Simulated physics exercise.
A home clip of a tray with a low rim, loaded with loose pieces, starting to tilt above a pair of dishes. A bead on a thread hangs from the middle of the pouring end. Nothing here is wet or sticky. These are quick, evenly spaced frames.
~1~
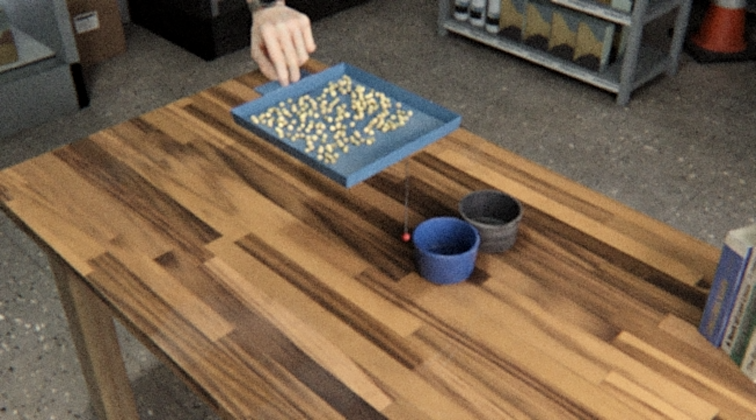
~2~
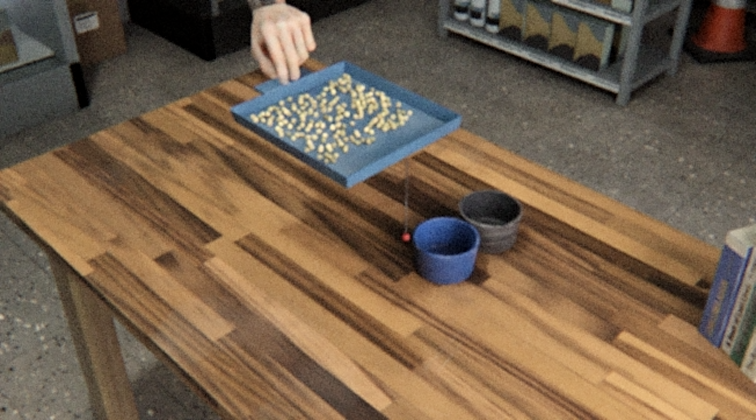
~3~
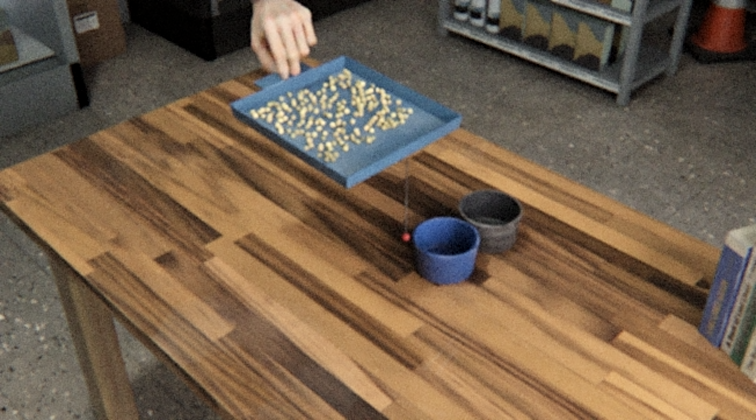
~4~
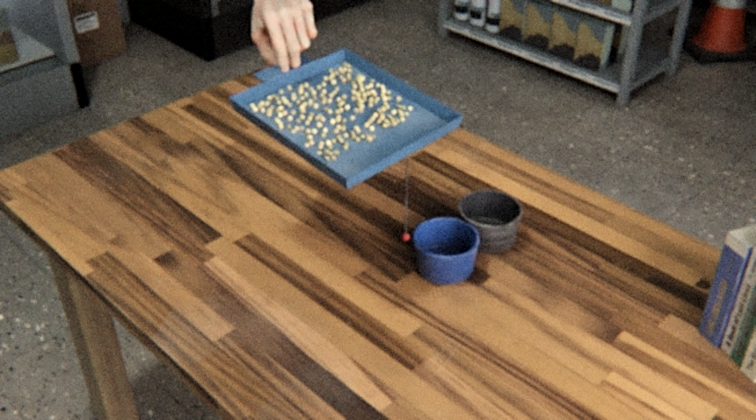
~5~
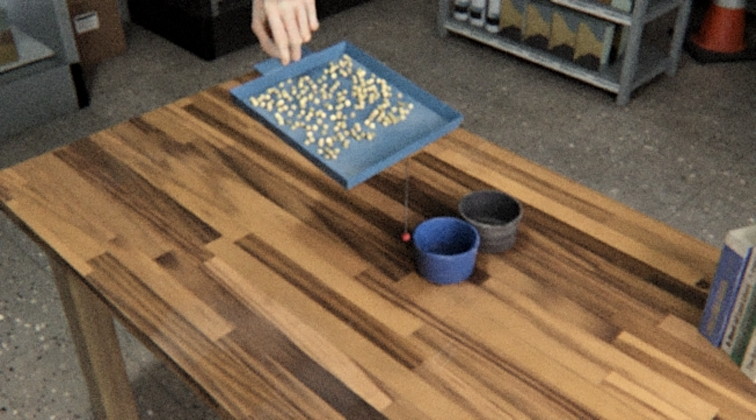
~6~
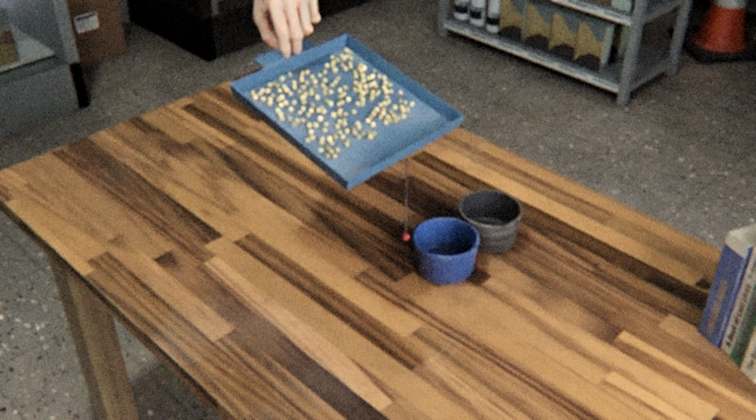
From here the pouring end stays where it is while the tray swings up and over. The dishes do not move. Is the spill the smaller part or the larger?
In the dishes lies under half of it.
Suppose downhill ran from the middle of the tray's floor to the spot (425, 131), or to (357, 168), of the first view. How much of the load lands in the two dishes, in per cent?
The first gives 30 %, the second 0 %.
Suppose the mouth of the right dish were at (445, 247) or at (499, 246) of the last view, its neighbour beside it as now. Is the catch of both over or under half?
One: More than half. Two: The smaller part.
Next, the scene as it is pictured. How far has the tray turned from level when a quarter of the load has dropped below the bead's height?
At about 105°.
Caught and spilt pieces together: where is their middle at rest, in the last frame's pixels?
Roughly at (406, 309).
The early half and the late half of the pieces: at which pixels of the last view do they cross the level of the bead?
First near (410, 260), later near (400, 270).
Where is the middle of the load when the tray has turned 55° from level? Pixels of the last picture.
At about (394, 154).
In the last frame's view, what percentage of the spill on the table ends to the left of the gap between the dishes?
Near 80 %.
Soon after the last picture, tray tipped steeply; all on the tray.
A little later, tray tipped right over; nearly all on the tray; a stray few in the air.
Later still, tray tipped past a quarter turn; a small part in the left dish; most outside both.
At rest, tray tipped past a quarter turn; a small part in the left dish; none in the right dish; most outside both.
